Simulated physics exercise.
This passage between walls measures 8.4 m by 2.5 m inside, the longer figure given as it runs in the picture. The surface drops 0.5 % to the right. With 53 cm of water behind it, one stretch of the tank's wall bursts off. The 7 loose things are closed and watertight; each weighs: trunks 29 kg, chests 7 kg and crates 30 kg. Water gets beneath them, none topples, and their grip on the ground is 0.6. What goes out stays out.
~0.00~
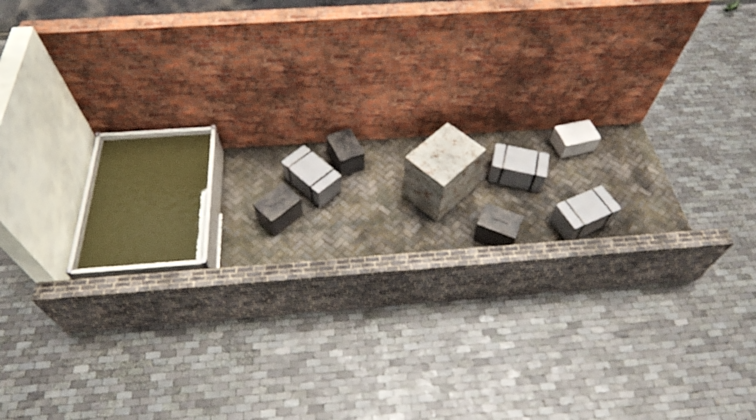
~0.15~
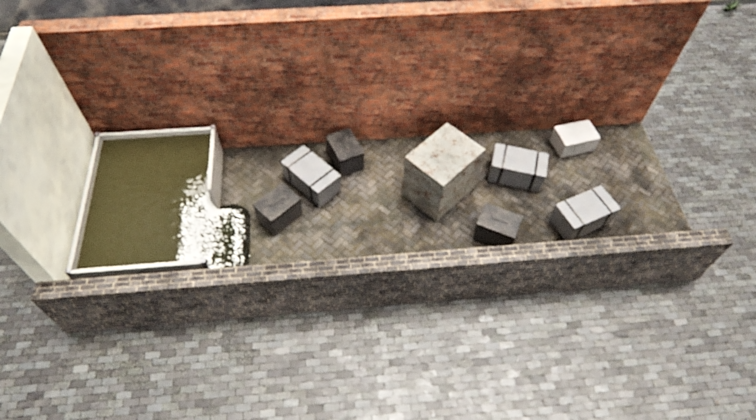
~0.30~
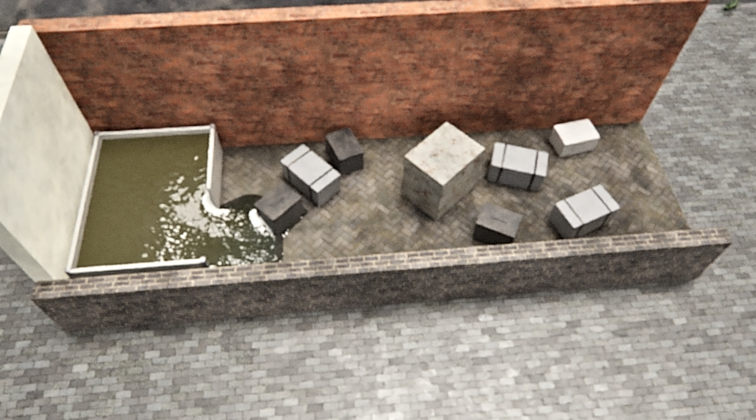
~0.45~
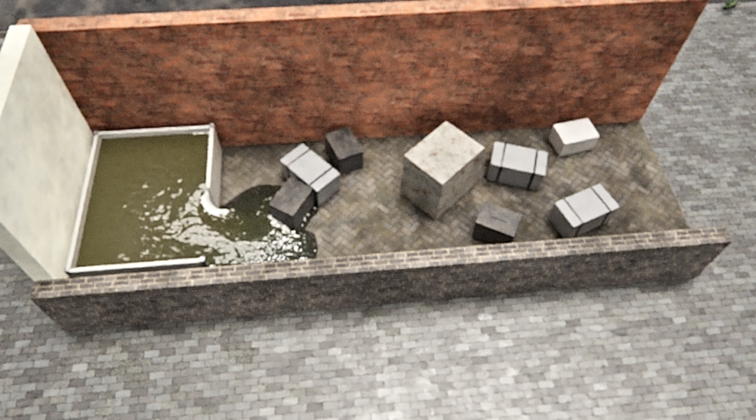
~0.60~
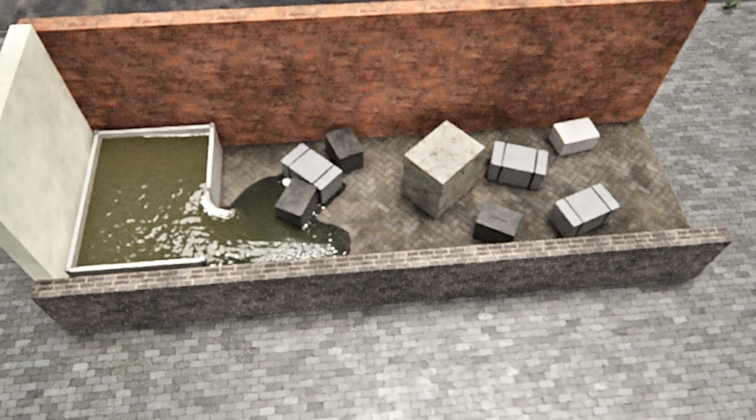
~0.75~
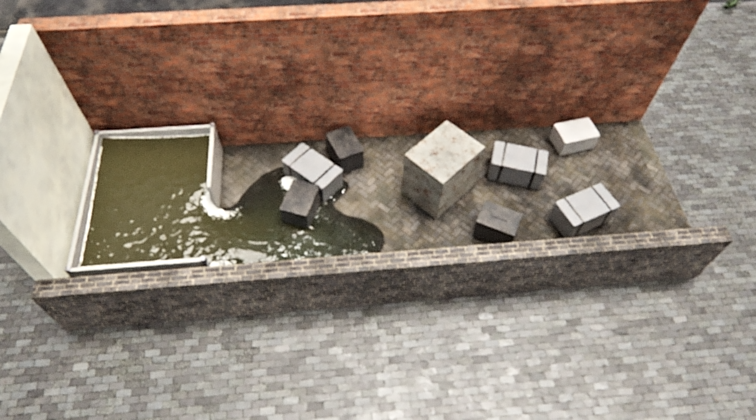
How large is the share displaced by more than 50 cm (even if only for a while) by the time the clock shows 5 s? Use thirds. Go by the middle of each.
Share: From one to two thirds.
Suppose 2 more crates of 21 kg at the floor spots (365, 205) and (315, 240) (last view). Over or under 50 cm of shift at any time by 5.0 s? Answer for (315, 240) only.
It is more.
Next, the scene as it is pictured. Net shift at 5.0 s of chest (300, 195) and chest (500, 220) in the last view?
In that order: Washed out, 250 cm.
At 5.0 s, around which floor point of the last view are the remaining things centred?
At about (475, 160).
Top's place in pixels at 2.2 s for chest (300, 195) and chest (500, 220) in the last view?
Around (463, 222) and (542, 184).
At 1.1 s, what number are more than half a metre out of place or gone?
By then 1.
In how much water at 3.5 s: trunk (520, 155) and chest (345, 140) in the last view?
Roughly 2 and 4 cm.
After 1.1 s 1 of 7 are over 50 cm from their spots; 1 afloat.
After 2.2 s 2 of 7 are over 50 cm from their spots; 2 afloat.
After 3.5 s 3 of 7 are over 50 cm from their spots; 1 afloat.
After 5.0 s 3 of 7 are over 50 cm from their spots, and 3 have been at some point; 1 afloat.
